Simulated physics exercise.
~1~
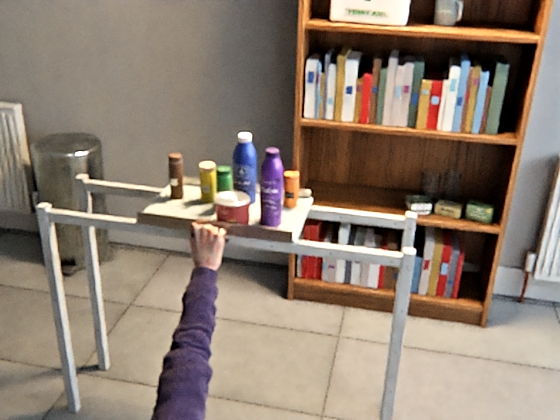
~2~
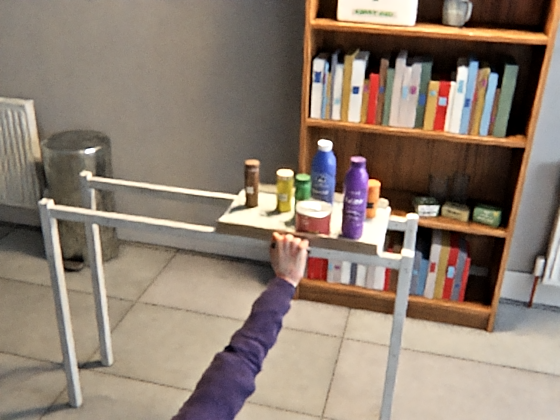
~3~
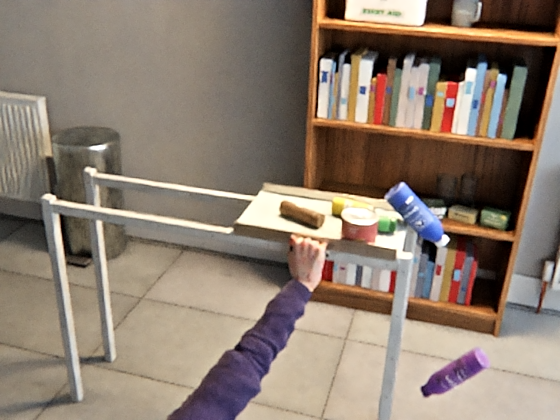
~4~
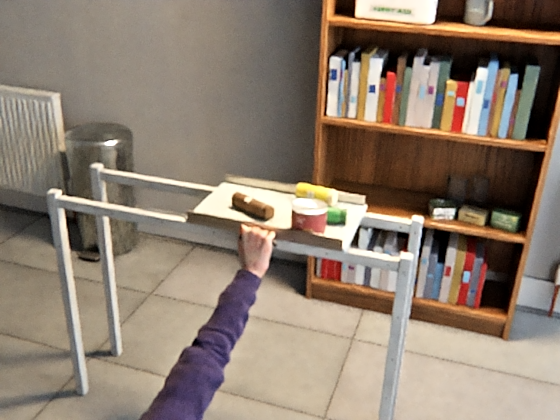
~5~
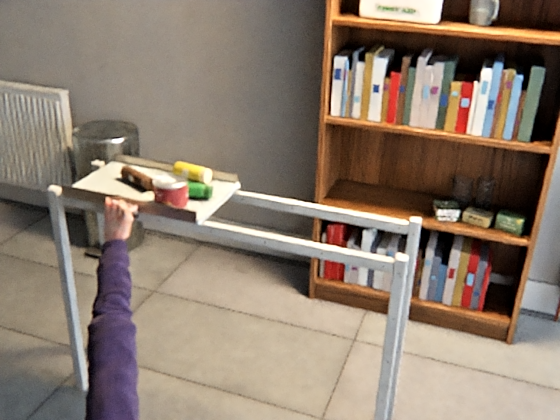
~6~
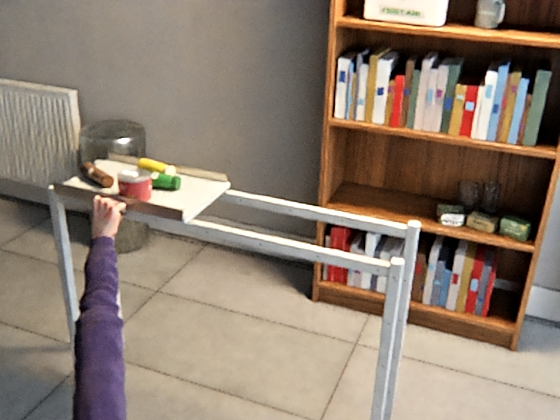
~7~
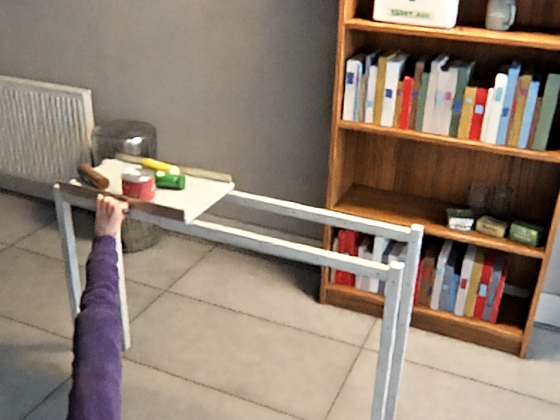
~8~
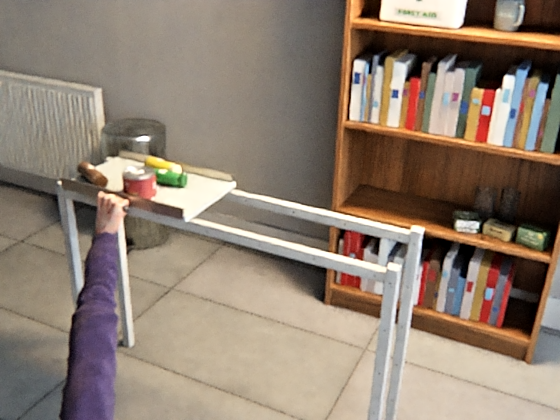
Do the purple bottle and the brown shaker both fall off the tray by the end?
No, only the purple bottle of those two comes off, tumbling from the right end. The brown shaker tips over but stays on the tray.
